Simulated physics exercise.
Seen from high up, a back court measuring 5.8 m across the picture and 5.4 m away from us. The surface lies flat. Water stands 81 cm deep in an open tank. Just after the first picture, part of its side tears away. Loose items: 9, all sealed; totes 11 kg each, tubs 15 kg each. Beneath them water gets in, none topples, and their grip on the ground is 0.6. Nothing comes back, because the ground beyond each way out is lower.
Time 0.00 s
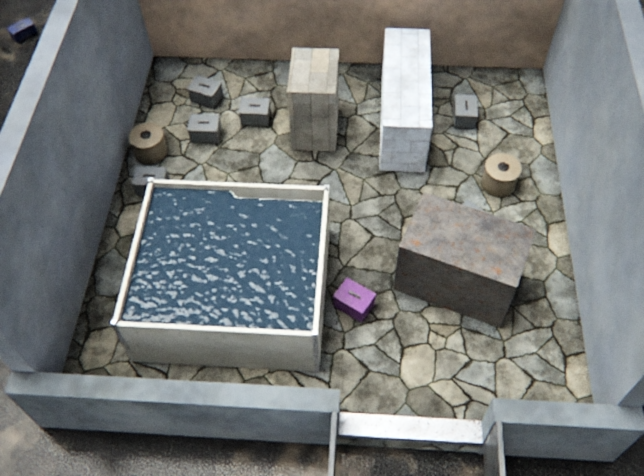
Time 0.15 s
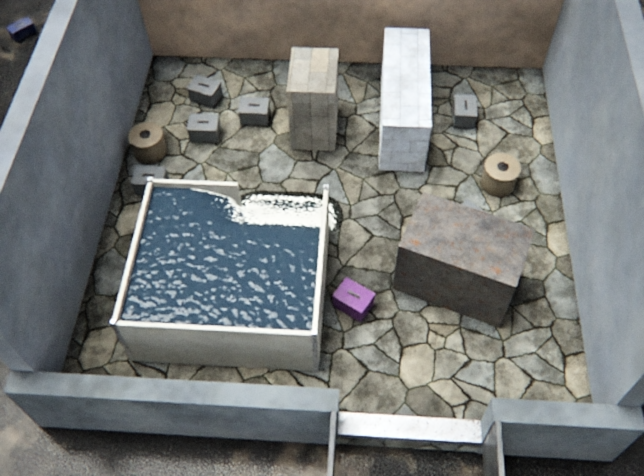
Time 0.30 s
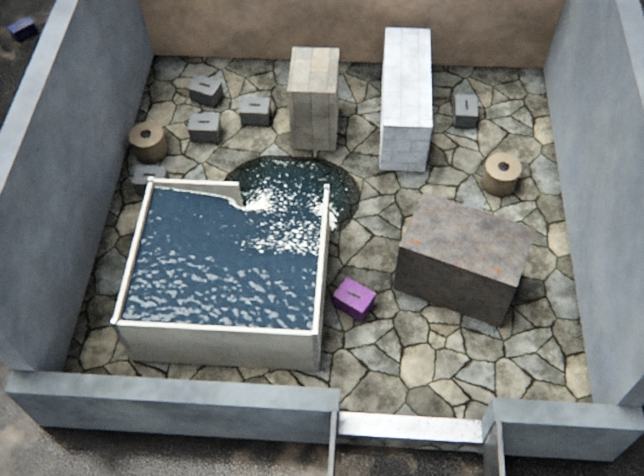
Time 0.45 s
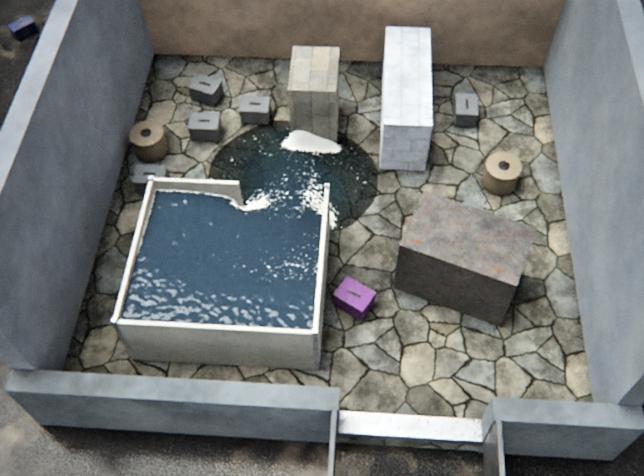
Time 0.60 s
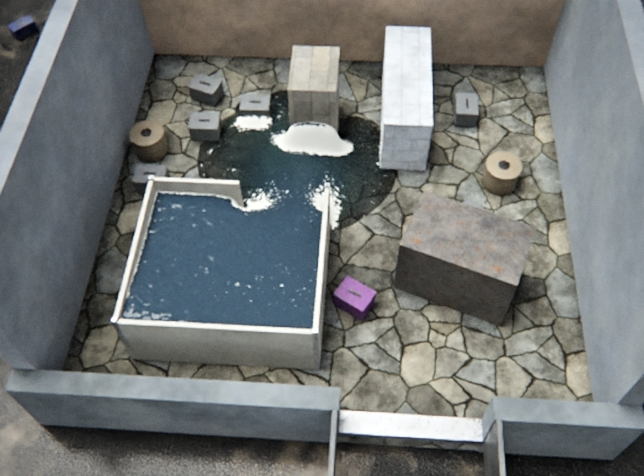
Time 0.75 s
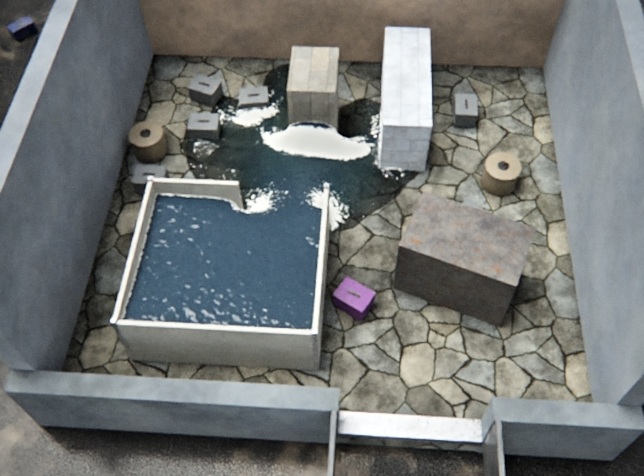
In this clip, part of the back wall of a water-filled tank in a walled court gives way, and water pours out and spreads across the stone floor, foaming against a block and reaching grey totes while the purple one stays still.
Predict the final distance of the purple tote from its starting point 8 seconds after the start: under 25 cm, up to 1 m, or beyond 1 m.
Outcome: About the same spot.
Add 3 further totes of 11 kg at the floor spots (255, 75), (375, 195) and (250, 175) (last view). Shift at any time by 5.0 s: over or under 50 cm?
Listed order gives above the limit, above the limit, above the limit.
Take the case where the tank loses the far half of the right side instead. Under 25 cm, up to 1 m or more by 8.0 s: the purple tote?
The answer: The purple tote is taken far off.
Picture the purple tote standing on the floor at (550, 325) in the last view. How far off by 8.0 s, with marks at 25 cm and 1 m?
What happens is that it drifts a modest way.
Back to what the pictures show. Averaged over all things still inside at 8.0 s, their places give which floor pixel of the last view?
Mean floor pixel: About (329, 232).
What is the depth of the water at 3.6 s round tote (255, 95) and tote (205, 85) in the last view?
Close to 26 and 28 centimetres.
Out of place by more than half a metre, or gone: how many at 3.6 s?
6.
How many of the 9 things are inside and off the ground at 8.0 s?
Total: 6.
After 1.6 s the purple tote is near (354, 294), 0.0 m from its start, aground; 0 of 9 are out; 1 afloat.
After 3.6 s the purple tote is near (354, 294), 0.0 m from its start, aground; 0 of 9 are out; 3 afloat.
After 5.6 s the purple tote is near (354, 294), 0.0 m from its start, aground; 0 of 9 are out; 6 afloat.
After 8.0 s the purple tote is near (354, 294), 0.0 m from its start, aground; 0 of 9 are out; 6 afloat.
